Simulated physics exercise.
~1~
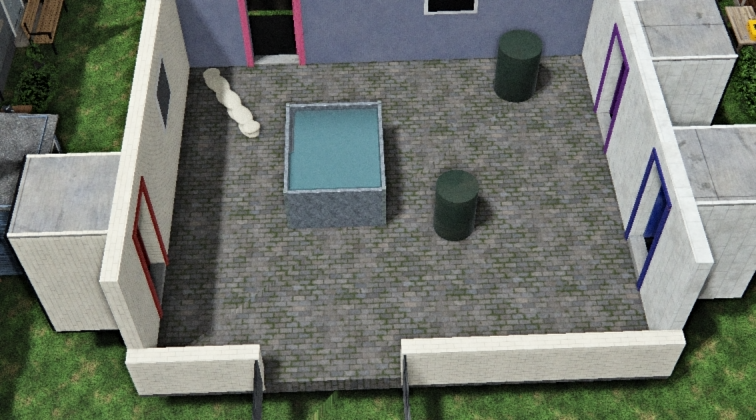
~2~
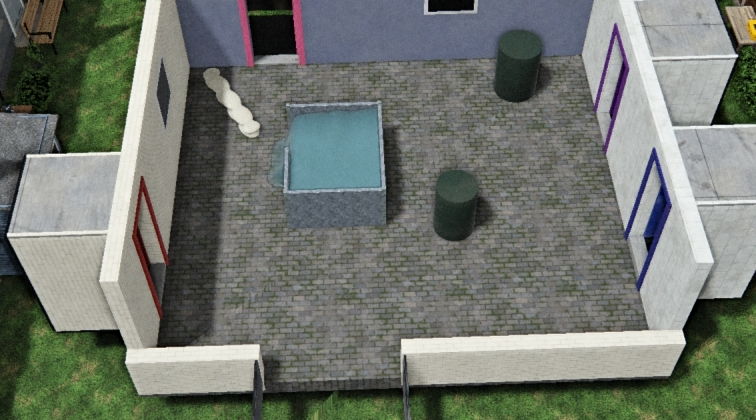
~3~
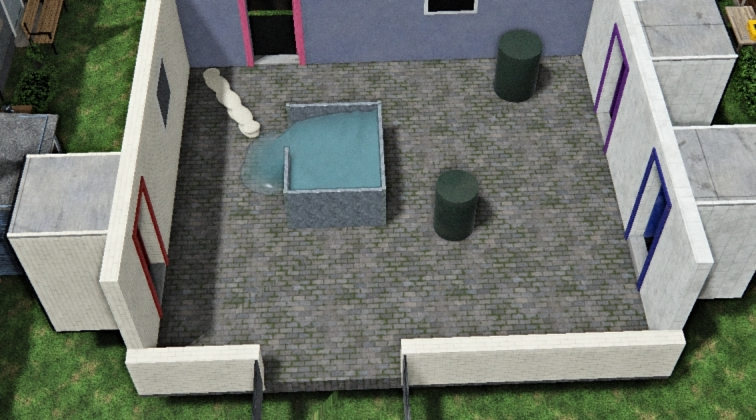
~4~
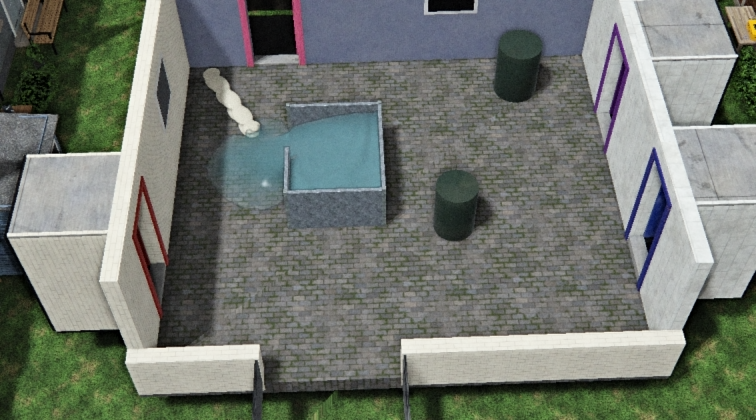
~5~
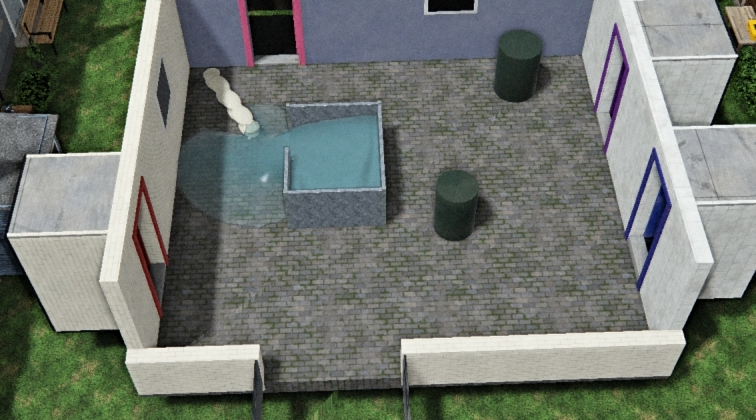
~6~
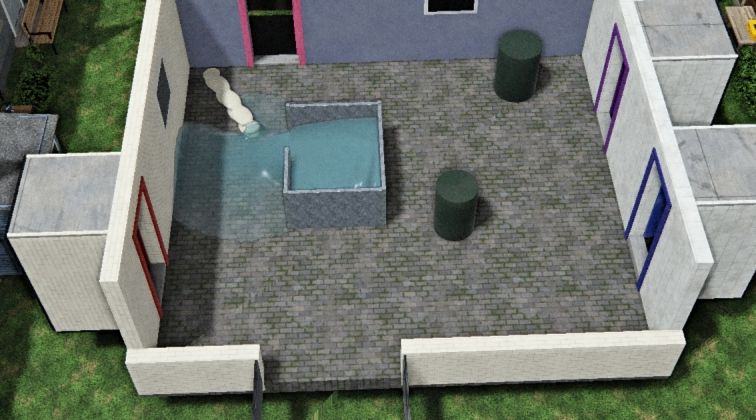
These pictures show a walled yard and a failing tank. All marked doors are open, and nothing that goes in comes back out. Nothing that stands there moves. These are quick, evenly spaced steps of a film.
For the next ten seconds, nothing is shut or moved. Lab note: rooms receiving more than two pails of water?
Blue door: At most two buckets; red door: At most two buckets; pink door: Over two buckets; purple door: At most two buckets.
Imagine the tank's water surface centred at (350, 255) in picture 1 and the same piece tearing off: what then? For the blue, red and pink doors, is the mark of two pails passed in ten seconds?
Well, the blue door remains below, the red door tops the threshold, and the pink door remains below.
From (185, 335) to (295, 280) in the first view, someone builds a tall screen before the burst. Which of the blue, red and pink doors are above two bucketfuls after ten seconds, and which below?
Taking them in turn, the blue one is spared, the red one is flooded and the pink one is flooded.
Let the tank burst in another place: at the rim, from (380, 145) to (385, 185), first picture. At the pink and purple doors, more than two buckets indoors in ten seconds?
Here's my take: Pink fails to reach the limit, and purple surpasses the limit too.
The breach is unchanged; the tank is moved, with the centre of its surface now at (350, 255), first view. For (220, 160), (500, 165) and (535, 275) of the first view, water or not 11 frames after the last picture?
As listed: Wet, clear, clear.
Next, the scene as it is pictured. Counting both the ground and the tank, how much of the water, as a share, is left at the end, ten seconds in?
Roughly 86 parts in a hundred.
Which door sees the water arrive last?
My answer: The blue one.
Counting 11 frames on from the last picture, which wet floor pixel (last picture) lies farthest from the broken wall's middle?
My estimate: Roughly (155, 373).
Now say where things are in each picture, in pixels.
The tank at (334, 149) is whole and still, in the first picture.
Water pours out at (292, 152) and has run to a hidden place, in the second picture.
Water pours out at (292, 153) and has run to (245, 176), in the third picture.
The front is at (211, 174), out from the gap at (292, 154), in the fourth picture.
Water pours out at (292, 154) and has run to (181, 150), in the fifth picture.
Water pours out at (292, 153) and has run to (184, 124), in the sixth picture.
A moment on, water covers 15 % of the floor; the blue door not reached, the red door wet at the sill, nothing in, the pink door wet at the sill, nothing in, the purple door not reached.
Next, water covers 20 % of the floor; the blue door not reached, the red door wet at the sill, nothing in, the pink door over two buckets in, the purple door not reached.
Then, water covers 40 % of the floor; the blue door not reached, the red door wet at the sill, nothing in, the pink door over two buckets in, the purple door not reached.
Later, water covers 70 % of the floor; the blue door not reached, the red door wet at the sill, nothing in, the pink door over two buckets in, the purple door wet at the sill, nothing in.
In the end, water covers 95 % of the floor; the blue door wet at the sill, nothing in, the red door wet at the sill, nothing in, the pink door over two buckets in, the purple door under two buckets in.
